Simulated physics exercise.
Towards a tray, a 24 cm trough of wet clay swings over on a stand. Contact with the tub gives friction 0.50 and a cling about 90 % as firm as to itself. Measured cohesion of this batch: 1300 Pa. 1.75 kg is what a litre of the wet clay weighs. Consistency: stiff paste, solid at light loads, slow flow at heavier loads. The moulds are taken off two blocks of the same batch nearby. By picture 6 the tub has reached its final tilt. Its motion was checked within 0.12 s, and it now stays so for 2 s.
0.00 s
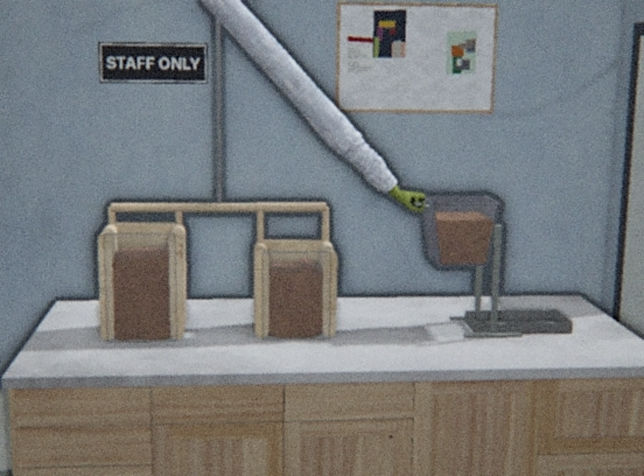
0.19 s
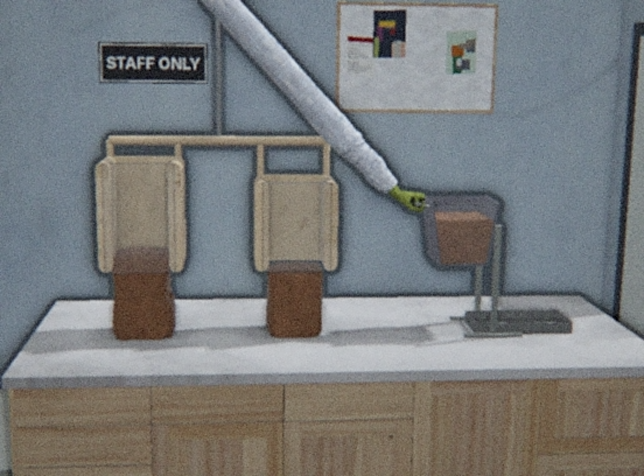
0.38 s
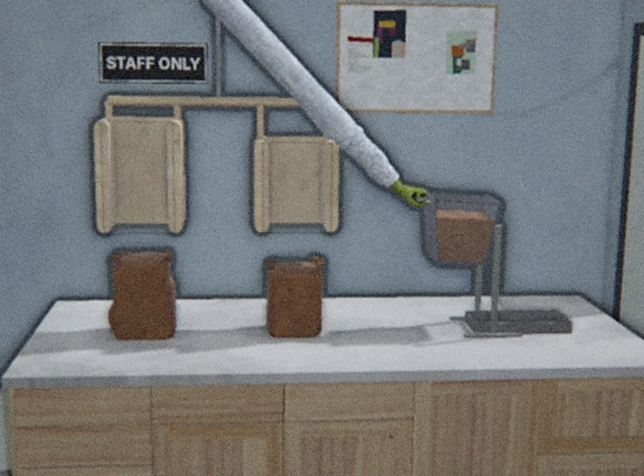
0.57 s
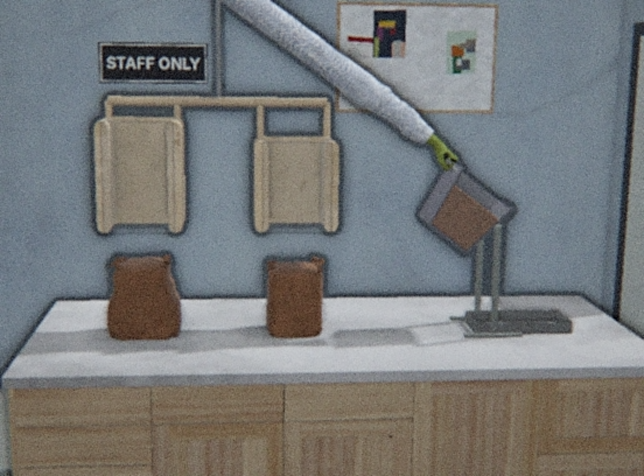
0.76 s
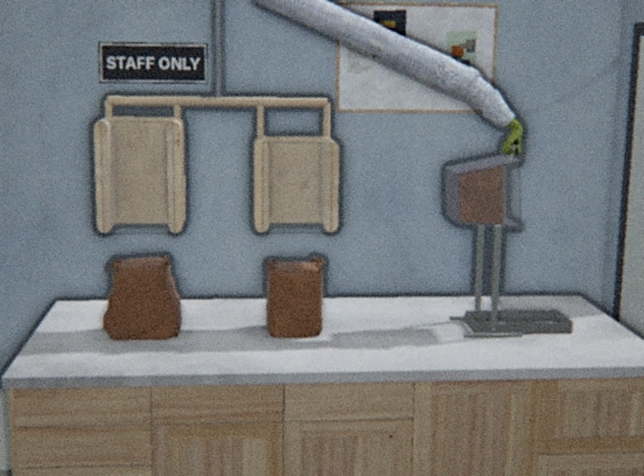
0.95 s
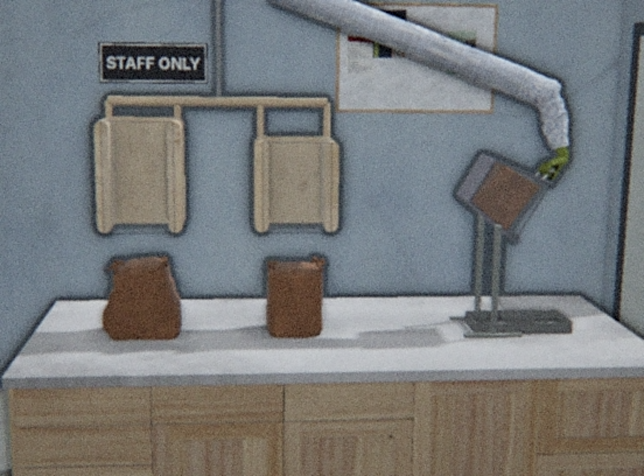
On a white counter below a staff-only sign, two pale moulds rise off brown clay blocks, the left one sagging slightly; then a long white arm with a green hand tilts a clear tub of clay far over on its stand.
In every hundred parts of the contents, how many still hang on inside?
About 0 in every hundred.
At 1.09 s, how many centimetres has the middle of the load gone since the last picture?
The change is near 10 cm.
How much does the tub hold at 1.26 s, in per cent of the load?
The tub holds some 0 % at that moment.
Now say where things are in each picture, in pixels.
In the first picture, handle-side rim at (434, 204), tilt 0 degrees; highest point of the wet clay at (481, 220); test blocks 35 cm, 28 cm high (left to right).
In the second picture, handle-side rim at (434, 204), tilt 0 degrees; highest point of the wet clay at (481, 220); test blocks 35 cm, 28 cm high (left to right).
In the third picture, handle-side rim at (436, 200), tilt 3 degrees; highest point of the wet clay at (441, 217); test blocks 32 cm, 28 cm high (left to right).
In the fourth picture, handle-side rim at (463, 169), tilt 38 degrees; highest point of the wet clay at (455, 187); test blocks 30 cm, 28 cm high (left to right).
In the fifth picture, handle-side rim at (520, 162), tilt 87 degrees; highest point of the wet clay at (503, 167); test blocks 30 cm, 28 cm high (left to right).
In the sixth picture, handle-side rim at (551, 185), tilt 120 degrees; highest point of the wet clay at (503, 167); test blocks 29 cm, 28 cm high (left to right).
By 1.09 s, the tub is at 120 degrees and holds 73 %.
By 1.26 s, the tub is at 120 degrees and holds 0 %.
By 1.43 s, the tub is at 120 degrees and holds 0 %.
By 1.60 s, the tub is at 120 degrees and holds 0 %.
By 2.95 s, at the end, the tub is at 120 degrees and holds 0 %.
